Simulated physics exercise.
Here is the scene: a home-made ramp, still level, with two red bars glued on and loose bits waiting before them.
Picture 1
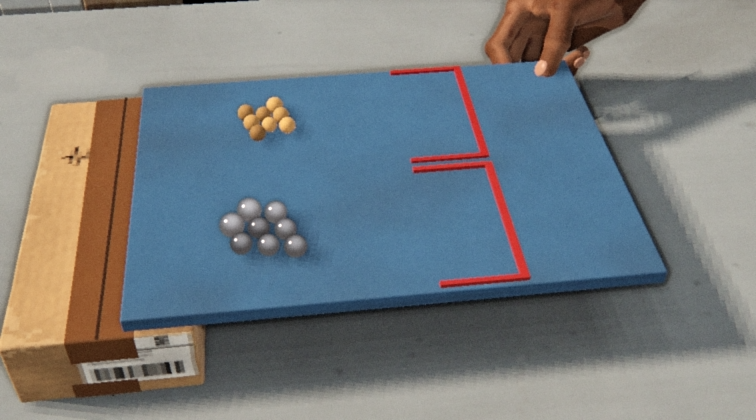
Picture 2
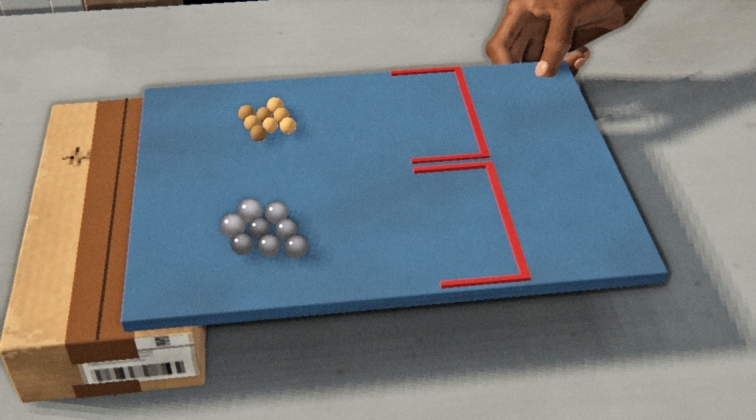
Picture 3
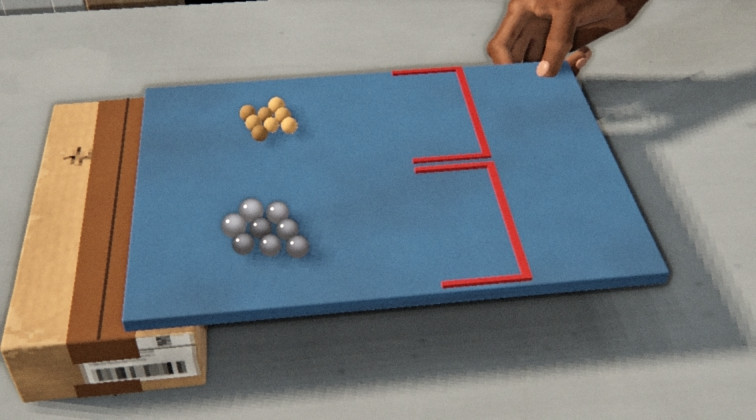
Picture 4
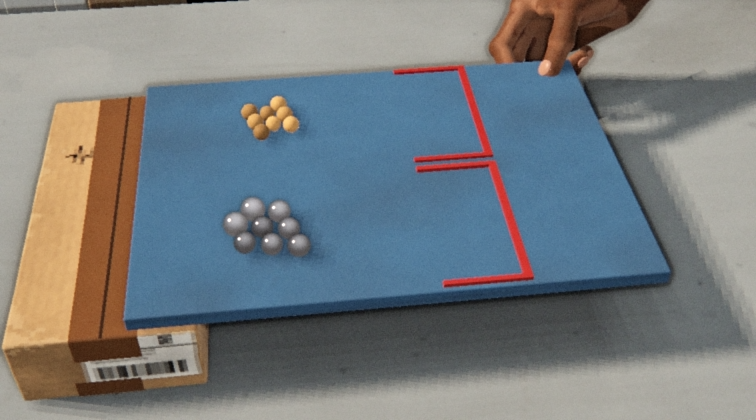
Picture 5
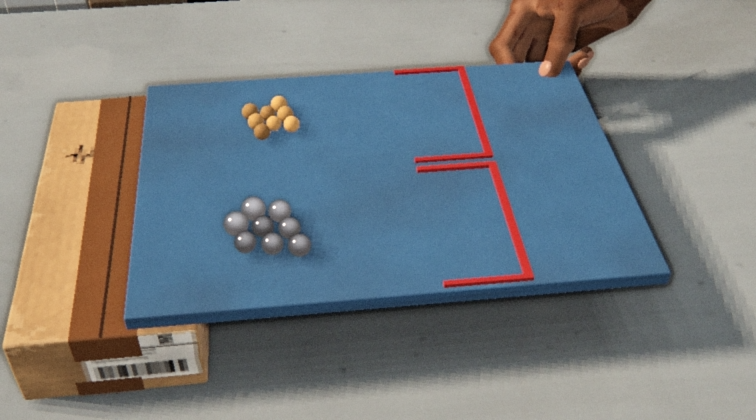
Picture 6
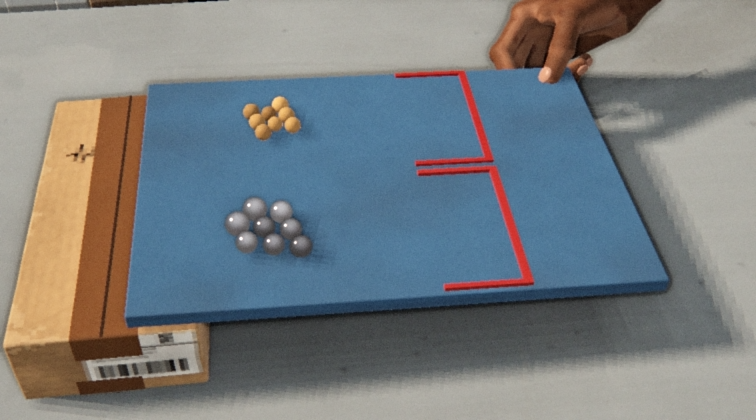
On a tabletop, fingers hold a blue board nearly still beneath two clusters of balls.
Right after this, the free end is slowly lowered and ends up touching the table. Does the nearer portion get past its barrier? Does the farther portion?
In the end most likely the nearer portion clears its barrier, most likely the farther portion clears its barrier.
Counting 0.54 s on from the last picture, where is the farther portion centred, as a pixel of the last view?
(356, 134), roughly.
Then, 0.26 s later than the last frame, board sloping at 8°; nearer portion on its way down; farther portion where it was.
Then, 0.54 s later than the last frame, board resting at 11°; nearer portion on its way down; farther portion on its way down.
Then, 0.86 s later than the last frame, board resting at 11°; nearer portion the larger part past its bar; farther portion the larger part past its bar.
When it is over, board resting at 11°; nearer portion every one past its bar; farther portion every one past its bar.
